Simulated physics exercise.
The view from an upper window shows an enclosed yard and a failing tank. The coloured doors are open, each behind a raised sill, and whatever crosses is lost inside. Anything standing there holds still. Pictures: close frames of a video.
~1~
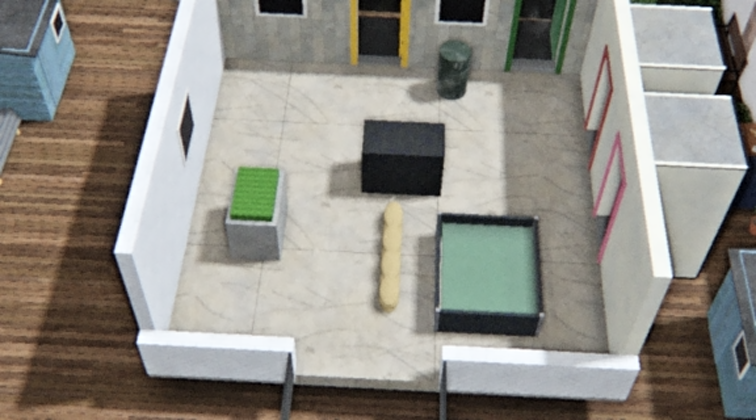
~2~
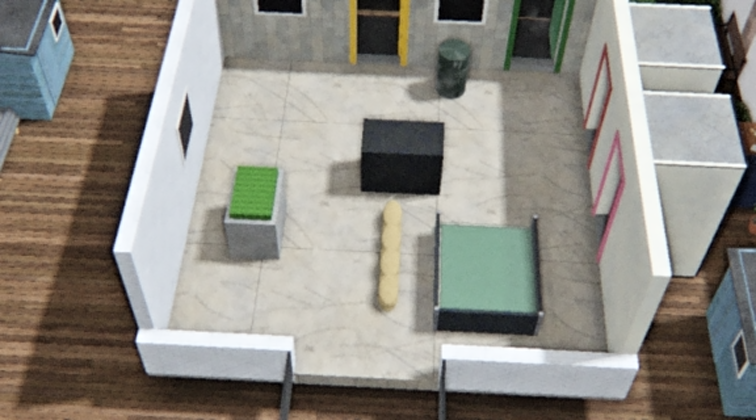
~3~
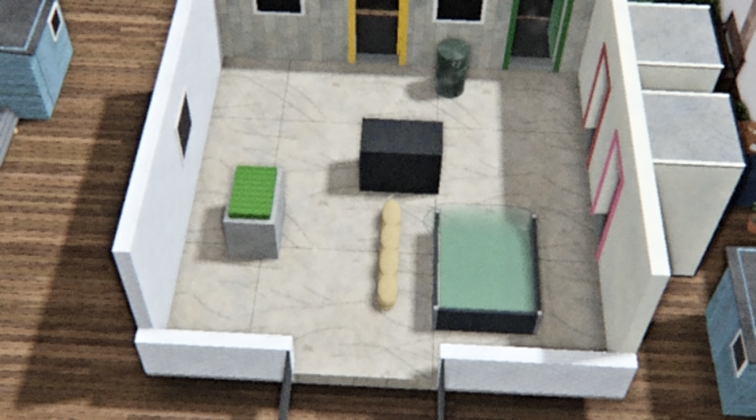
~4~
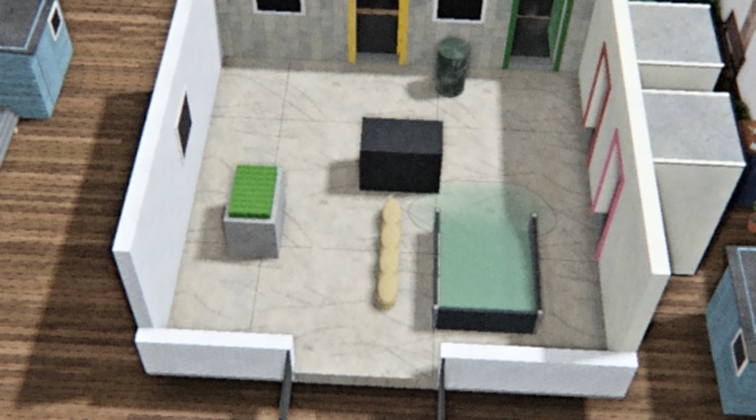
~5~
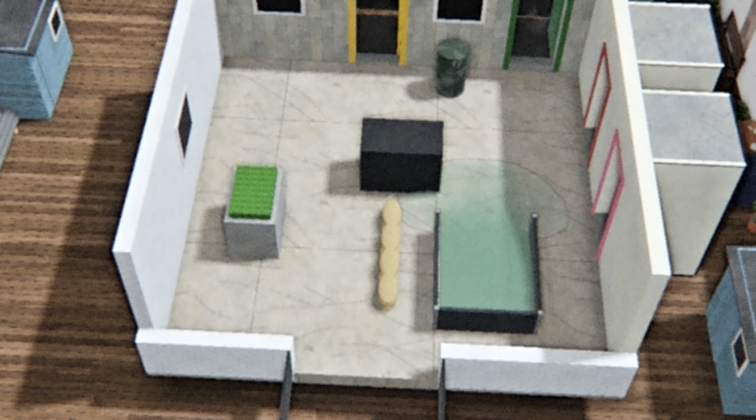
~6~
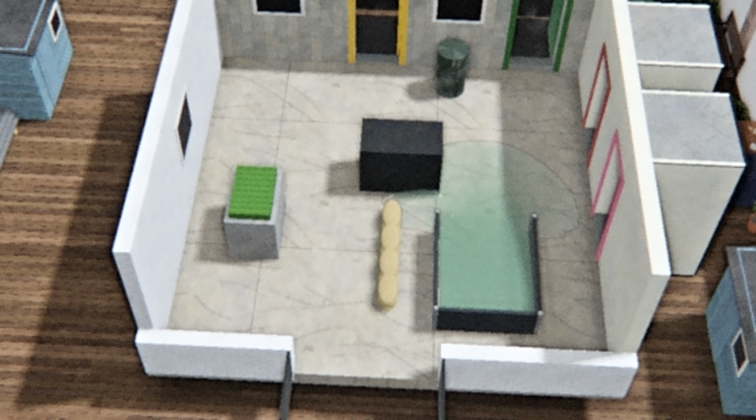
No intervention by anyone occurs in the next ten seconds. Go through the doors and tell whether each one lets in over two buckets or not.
Green door: Over two buckets; yellow door: Over two buckets; red door: Over two buckets; pink door: Two buckets or fewer.
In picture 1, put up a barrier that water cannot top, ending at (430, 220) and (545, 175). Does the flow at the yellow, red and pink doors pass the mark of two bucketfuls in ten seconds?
After that: Yellow stays shy of it; red tops the mark; pink tops the mark.
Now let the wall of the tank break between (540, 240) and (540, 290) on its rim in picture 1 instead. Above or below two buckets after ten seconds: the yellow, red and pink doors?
Lab note: The yellow one sits below the threshold; the red one sits below the threshold; the pink one tops the threshold.
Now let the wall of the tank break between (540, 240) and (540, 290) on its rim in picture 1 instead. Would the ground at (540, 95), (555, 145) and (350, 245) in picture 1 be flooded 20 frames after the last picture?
In turn: Inundated, then inundated, then untouched.
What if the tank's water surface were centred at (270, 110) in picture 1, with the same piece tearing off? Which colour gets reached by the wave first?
The one in yellow is first.
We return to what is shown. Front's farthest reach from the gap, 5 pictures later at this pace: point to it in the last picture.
I'd say around (499, 70).
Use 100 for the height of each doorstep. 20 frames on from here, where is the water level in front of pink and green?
The first sits near 20 in a hundred and the second near 180 in a hundred.
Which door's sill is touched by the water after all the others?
It's the yellow one.
A moment on, water covers 25 % of the floor; the green door not reached, the yellow door not reached, the red door wet at the sill, nothing in, the pink door wet at the sill, nothing in.
Next, water covers 35 % of the floor; the green door under two buckets in, the yellow door wet at the sill, nothing in, the red door under two buckets in, the pink door wet at the sill, nothing in.
Then, water covers 40 % of the floor; the green door over two buckets in, the yellow door under two buckets in, the red door under two buckets in, the pink door wet at the sill, nothing in.
Later, water covers 50 % of the floor; the green door over two buckets in, the yellow door over two buckets in, the red door over two buckets in, the pink door wet at the sill, nothing in.
In the end, water covers 75 % of the floor; the green door over two buckets in, the yellow door over two buckets in, the red door over two buckets in, the pink door wet at the sill, nothing in.
